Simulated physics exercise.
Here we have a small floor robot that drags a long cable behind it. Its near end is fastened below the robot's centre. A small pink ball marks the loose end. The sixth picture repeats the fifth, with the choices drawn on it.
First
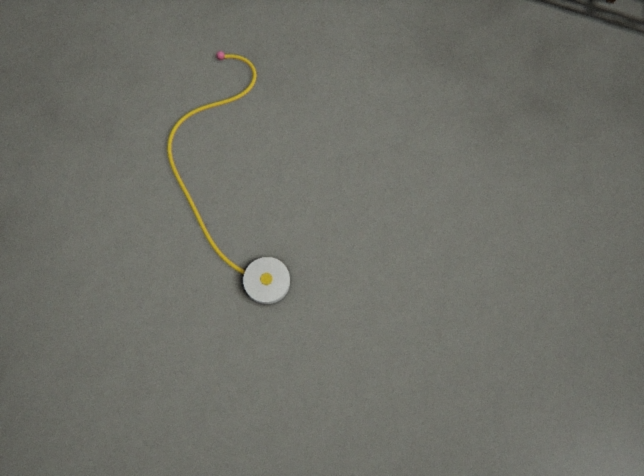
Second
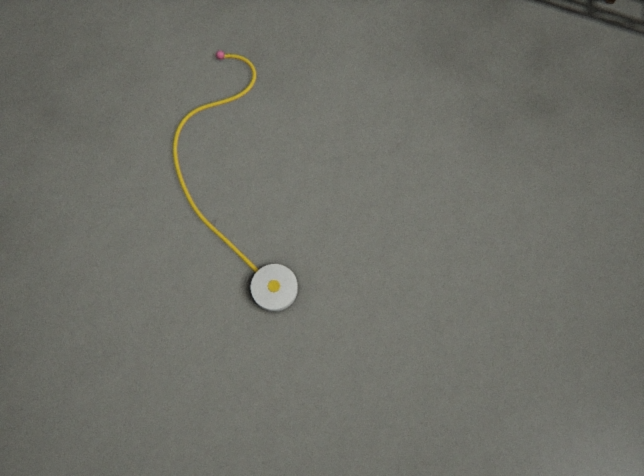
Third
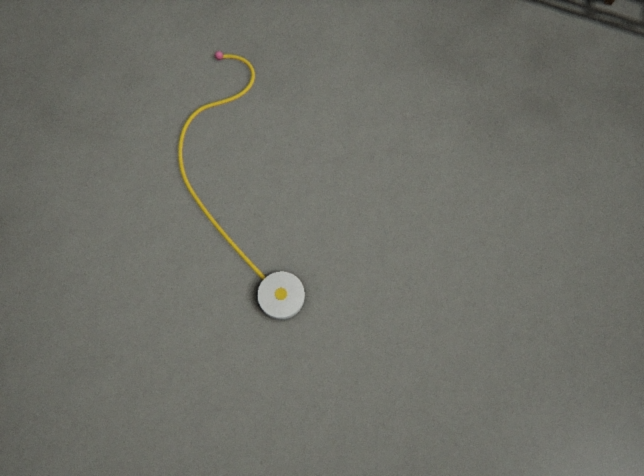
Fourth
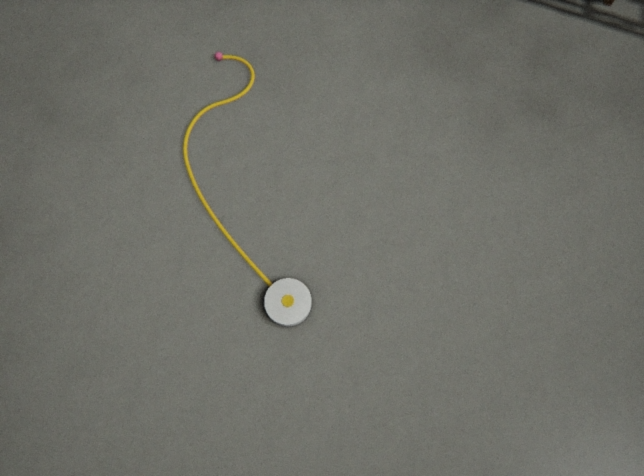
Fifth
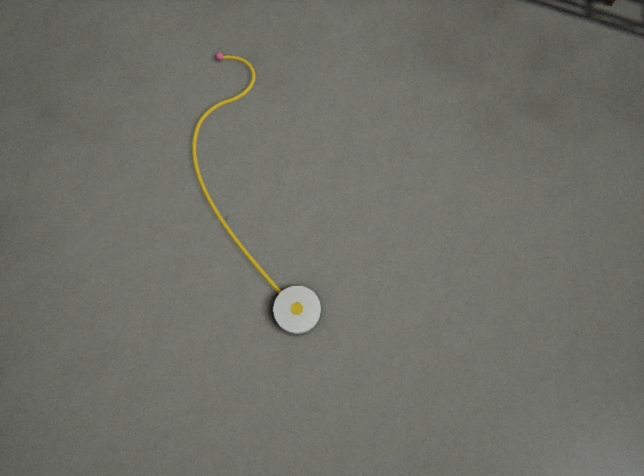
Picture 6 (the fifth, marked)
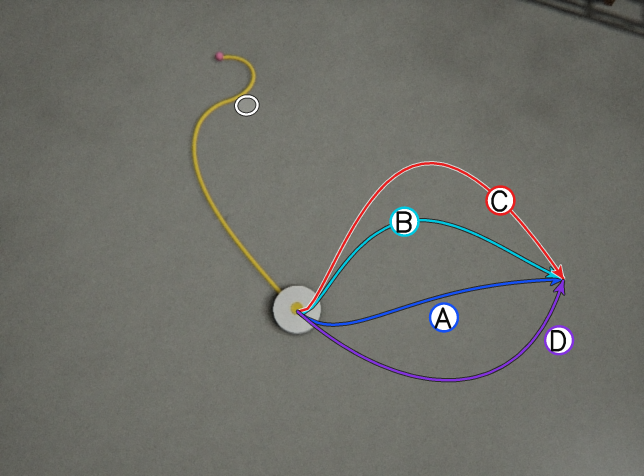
On a plain grey floor, a round white disc-shaped robot with a yellow centre sits at the lower end of a curving yellow cable. It creeps a short way down and to the right, drawing the cable's lower bend straighter, while the pink-tipped far end stays put.
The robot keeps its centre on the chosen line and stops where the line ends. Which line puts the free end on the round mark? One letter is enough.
Route A.
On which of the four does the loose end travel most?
That is D.
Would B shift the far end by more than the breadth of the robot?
Yes.
On the marked copy, A from (298, 312) via (428, 300) to (564, 279); B from (298, 312) via (410, 221) to (560, 278); C from (298, 312) via (413, 166) to (564, 279); D from (298, 312) via (452, 380) to (563, 281); the ring at (247, 105).
Following A. Soon after the start, robot (397, 309), middle of the cable (249, 190), free end (220, 56).
Later, robot (495, 284), middle of the cable (315, 200), free end (231, 69).
In the end, robot (567, 277), middle of the cable (375, 210), free end (245, 103); the free end is on the ring.
As for the rest, B leaves the free end at (252, 87); C leaves the free end at (256, 82); D leaves the free end at (250, 130).
